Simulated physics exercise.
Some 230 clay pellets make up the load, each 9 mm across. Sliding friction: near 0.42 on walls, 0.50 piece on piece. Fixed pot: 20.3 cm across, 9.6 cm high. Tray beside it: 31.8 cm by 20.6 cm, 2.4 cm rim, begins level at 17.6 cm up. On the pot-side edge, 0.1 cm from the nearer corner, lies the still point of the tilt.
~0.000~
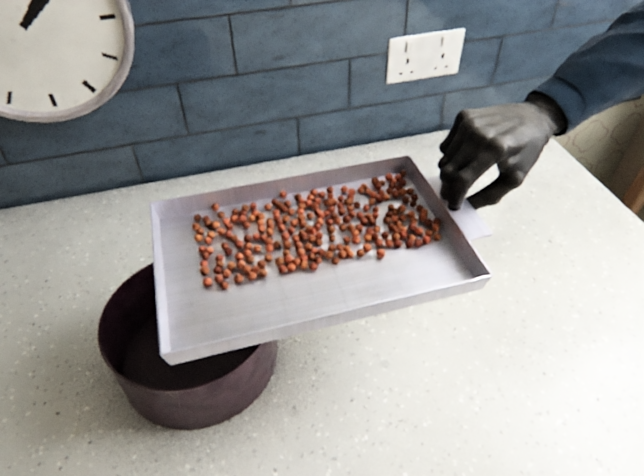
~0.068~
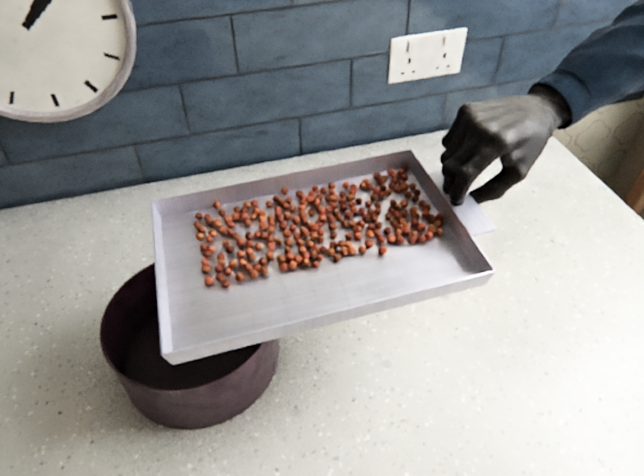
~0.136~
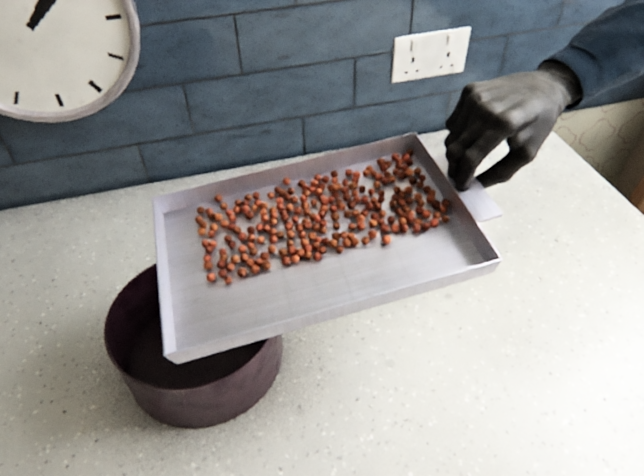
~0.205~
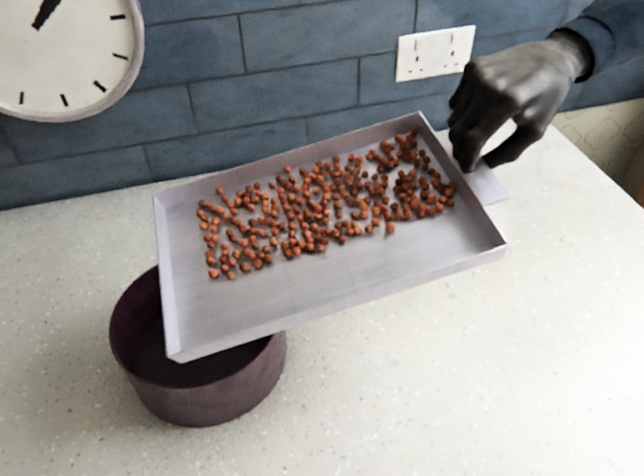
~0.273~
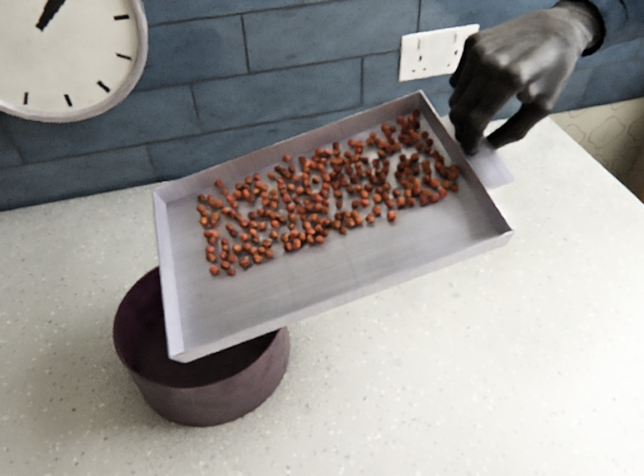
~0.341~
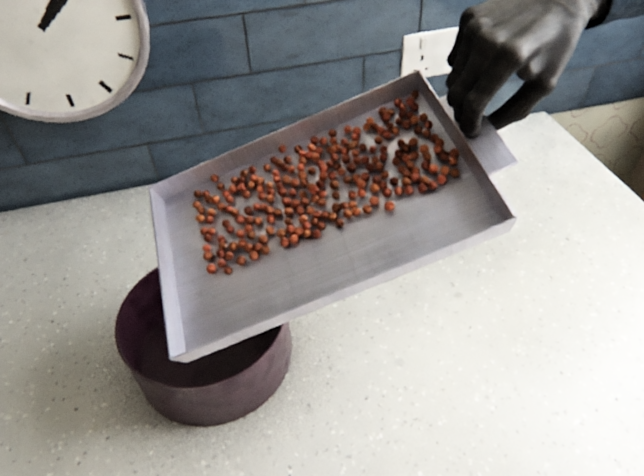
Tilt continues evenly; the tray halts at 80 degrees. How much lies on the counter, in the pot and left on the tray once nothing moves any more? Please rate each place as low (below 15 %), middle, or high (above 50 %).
Counter: Middle, pot: Low, tray: High.
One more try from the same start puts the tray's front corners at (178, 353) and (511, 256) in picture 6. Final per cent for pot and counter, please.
In the pot: 0 per cent; on the counter: 5 per cent.
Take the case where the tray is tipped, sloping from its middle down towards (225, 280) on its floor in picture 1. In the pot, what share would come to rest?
The share comes to about 10 in a hundred.
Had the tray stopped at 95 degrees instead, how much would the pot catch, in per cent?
I'd put it at close to 0 per cent.
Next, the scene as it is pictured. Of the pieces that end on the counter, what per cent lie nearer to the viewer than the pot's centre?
100 %.
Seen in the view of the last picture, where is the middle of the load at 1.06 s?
I'd put it close to (159, 320).
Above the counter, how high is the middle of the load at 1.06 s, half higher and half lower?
About 22 centimetres.
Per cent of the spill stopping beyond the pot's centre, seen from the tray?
100 %.
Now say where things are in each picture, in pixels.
In the first picture, tray tilt 0 degrees, front corners at (165, 350) and (487, 273); middle of the pieces at (317, 227); pot at (187, 313).
In the second picture, tray tilt 1 degrees, front corners at (166, 350) and (490, 269); middle of the pieces at (319, 224).
In the third picture, tray tilt 5 degrees, front corners at (169, 350) and (496, 257), lowest corner left front; middle of the pieces at (321, 215).
In the fourth picture, tray tilt 10 degrees, front corners at (171, 351) and (503, 243), lowest corner left front; middle of the pieces at (323, 204).
In the fifth picture, tray tilt 14 degrees, front corners at (173, 352) and (508, 229), lowest corner left front; middle of the pieces at (323, 193).
In the sixth picture, tray tilt 19 degrees, front corners at (173, 353) and (510, 216), lowest corner left front; middle of the pieces at (320, 184); pot at (202, 311). The tray's pace is about 65 degrees a second.
After 0.78 s, tilt 49 degrees; the tray holds 100 %, the pot 0 %.
Then, at 1.06 s, tilt 67 degrees; the tray holds 80 %, the pot 0 %.
After 1.46 s, tilt 80 degrees; the tray holds 75 %, the pot 0 %.
By 2.3 s all is still; counter 30 %, pot 0 %, tray 70 %.
